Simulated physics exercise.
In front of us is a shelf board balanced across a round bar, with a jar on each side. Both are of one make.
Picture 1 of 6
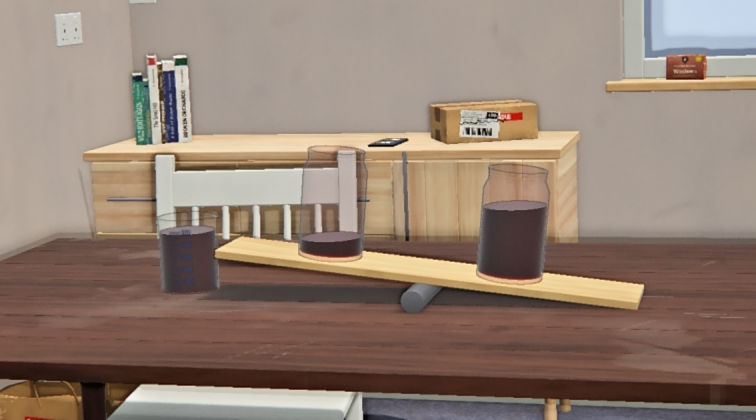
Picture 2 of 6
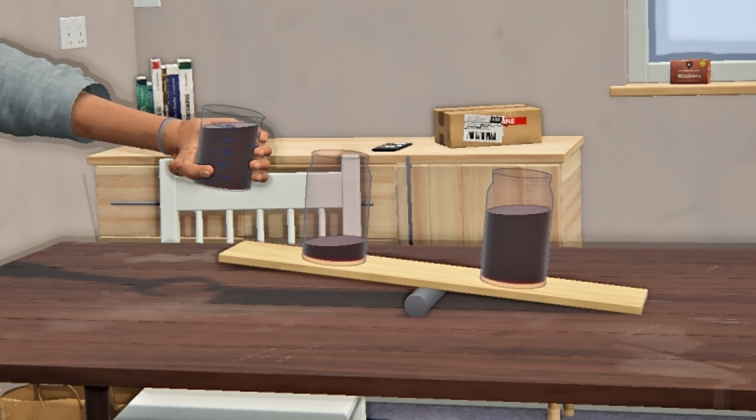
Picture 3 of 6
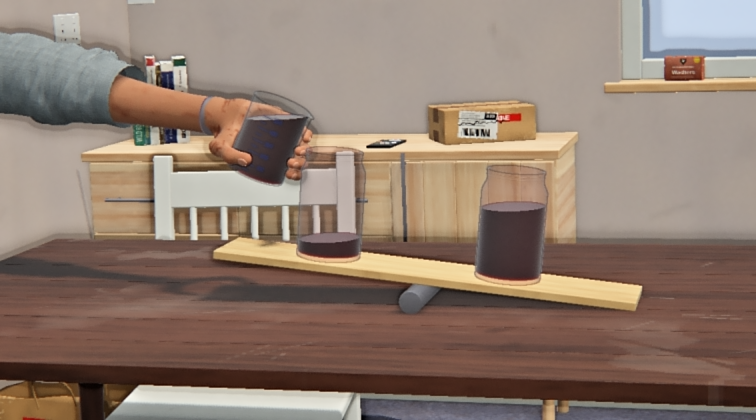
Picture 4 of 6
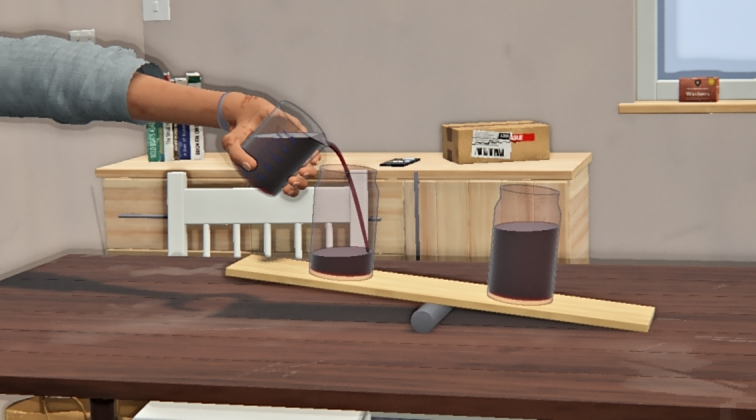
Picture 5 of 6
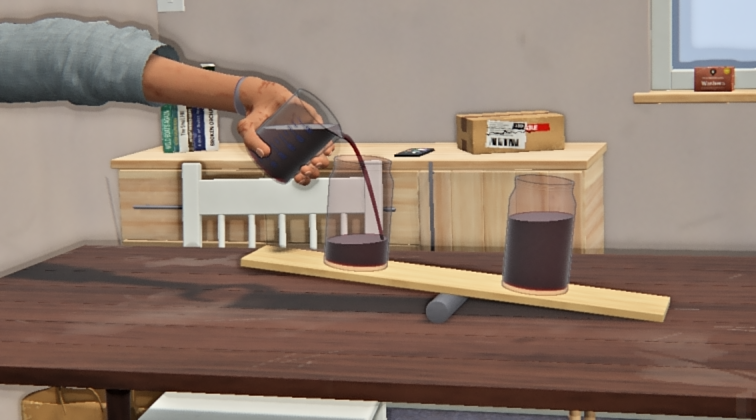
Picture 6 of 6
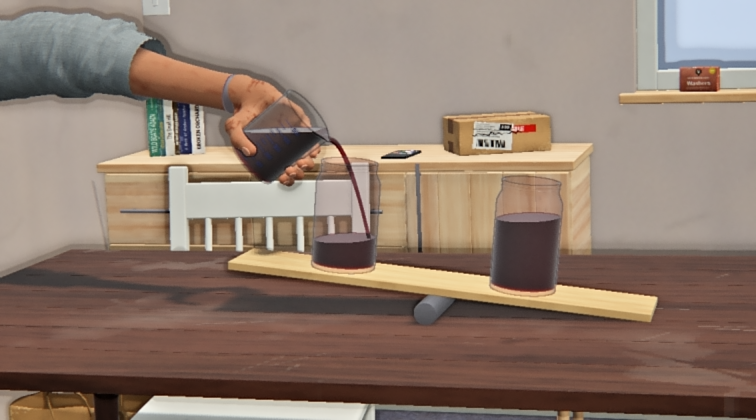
A hand lifted a beaker of dark liquid from the table, tipped it, and poured a thin stream into the raised left jar, whose level rose slightly while the board stayed tilted down toward the right.
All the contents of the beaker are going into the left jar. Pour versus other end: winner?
The tilt reverses.
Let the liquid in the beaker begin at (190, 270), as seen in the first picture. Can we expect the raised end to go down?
After the whole pour, it rests where it is.
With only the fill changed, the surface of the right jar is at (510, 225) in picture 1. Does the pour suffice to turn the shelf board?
After that, it tilts the other way.
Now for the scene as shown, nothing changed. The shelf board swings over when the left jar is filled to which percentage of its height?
Result: Some 45 per cent.
Shortly, the left jar is about half full; the shelf board leans as before.
Then, the left jar is about half full; the shelf board has swung over, and that end is down.
At the finish, the left jar is about two thirds full; the shelf board has swung over, and that end is down.
